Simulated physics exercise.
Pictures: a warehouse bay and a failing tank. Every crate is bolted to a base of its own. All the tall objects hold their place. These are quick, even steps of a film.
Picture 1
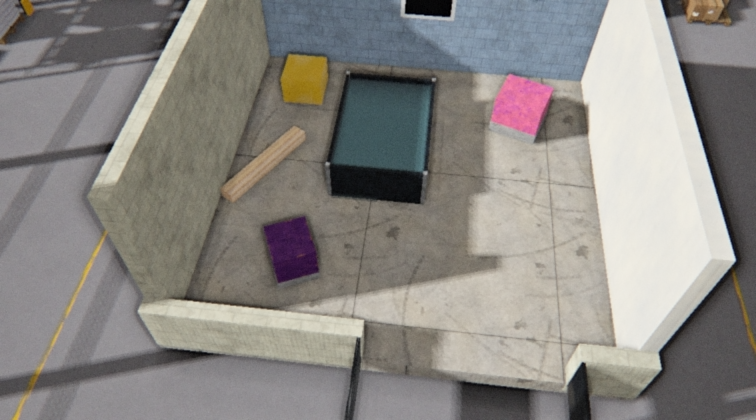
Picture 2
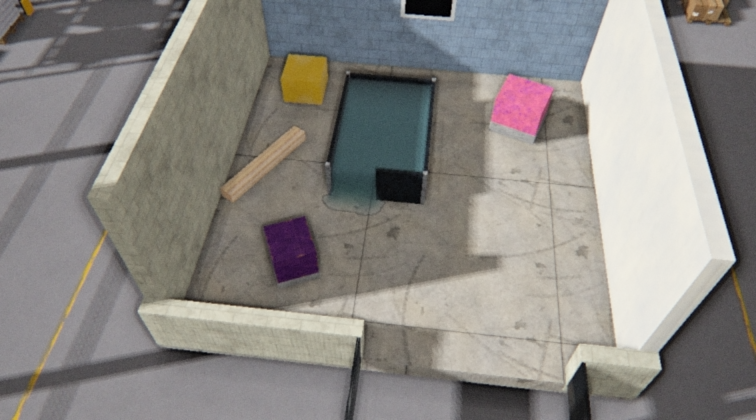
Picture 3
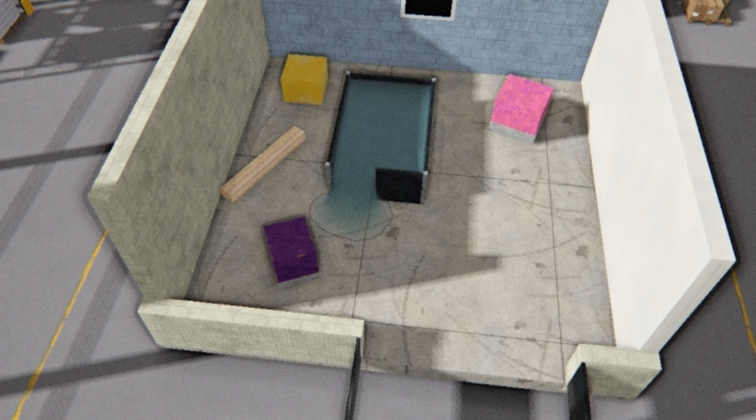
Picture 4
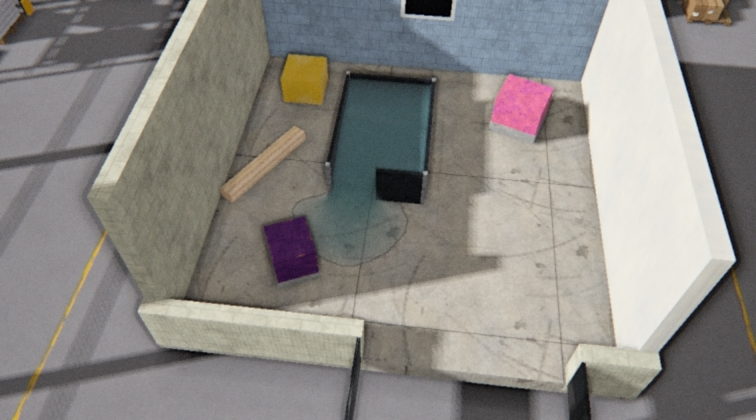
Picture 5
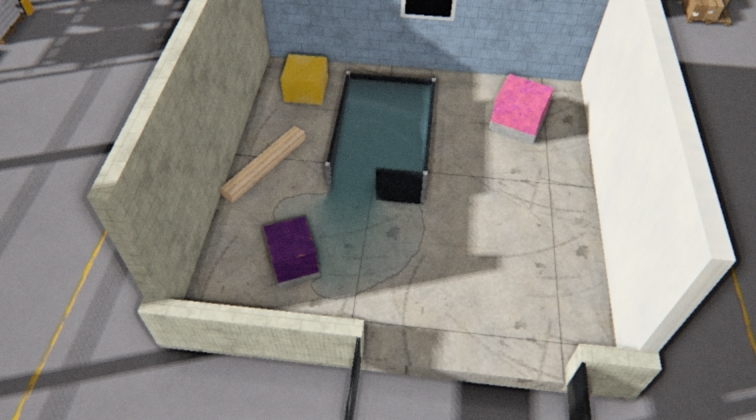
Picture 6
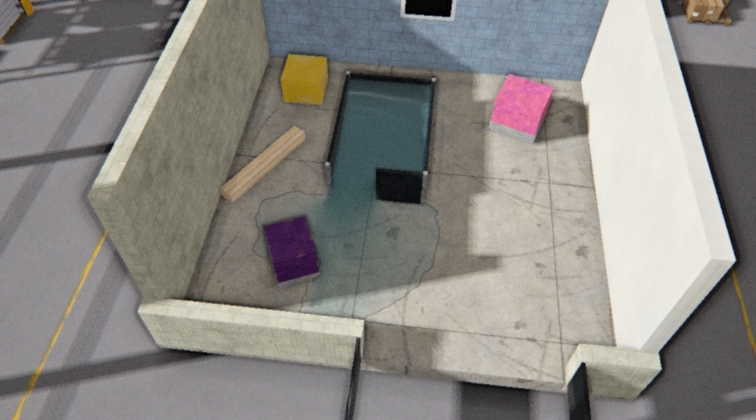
We see an open tank of still water in a walled warehouse bay; then water pours from a gap at its front left and spreads across the floor toward the viewer, surrounding the purple box while the boxes and plank stay put.
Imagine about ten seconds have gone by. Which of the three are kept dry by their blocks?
In order: The yellow crate is not missed by the water this time. The purple crate is not missed by the water this time. The pink crate is missed by the water this time.
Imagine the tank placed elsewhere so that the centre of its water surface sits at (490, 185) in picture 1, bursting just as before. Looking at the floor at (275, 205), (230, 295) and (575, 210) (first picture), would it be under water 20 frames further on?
Results in order - left untouched, swamped, left untouched.
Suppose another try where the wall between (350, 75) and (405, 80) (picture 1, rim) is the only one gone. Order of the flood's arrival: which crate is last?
My pick is the purple-painted one.
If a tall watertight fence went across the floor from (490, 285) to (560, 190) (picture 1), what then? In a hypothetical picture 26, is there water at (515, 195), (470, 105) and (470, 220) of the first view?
First unwetted, then unwetted, then unwetted.
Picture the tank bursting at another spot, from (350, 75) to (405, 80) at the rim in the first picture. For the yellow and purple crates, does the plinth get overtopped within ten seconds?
Yellow gets drenched; purple stays untouched.
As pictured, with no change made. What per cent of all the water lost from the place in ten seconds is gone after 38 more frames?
Close to 75 per cent, I'd say.
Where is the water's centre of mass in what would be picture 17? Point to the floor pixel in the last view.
Centre point: Around (361, 193).
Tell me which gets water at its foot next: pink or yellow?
It's the one in yellow.
A moment on, water covers 20 % of the floor; the yellow crate not reached, the purple crate water round its plinth, the pink crate not reached.
Next, water covers 25 % of the floor; the yellow crate not reached, the purple crate water round its plinth, the pink crate not reached.
Then, water covers 30 % of the floor; the yellow crate not reached, the purple crate water round its plinth, the pink crate not reached.
Later, water covers 45 % of the floor; the yellow crate water round its plinth, the purple crate water round its plinth, the pink crate not reached.
In the end, water covers 65 % of the floor; the yellow crate was topped, the purple crate was topped, the pink crate stayed above the water.
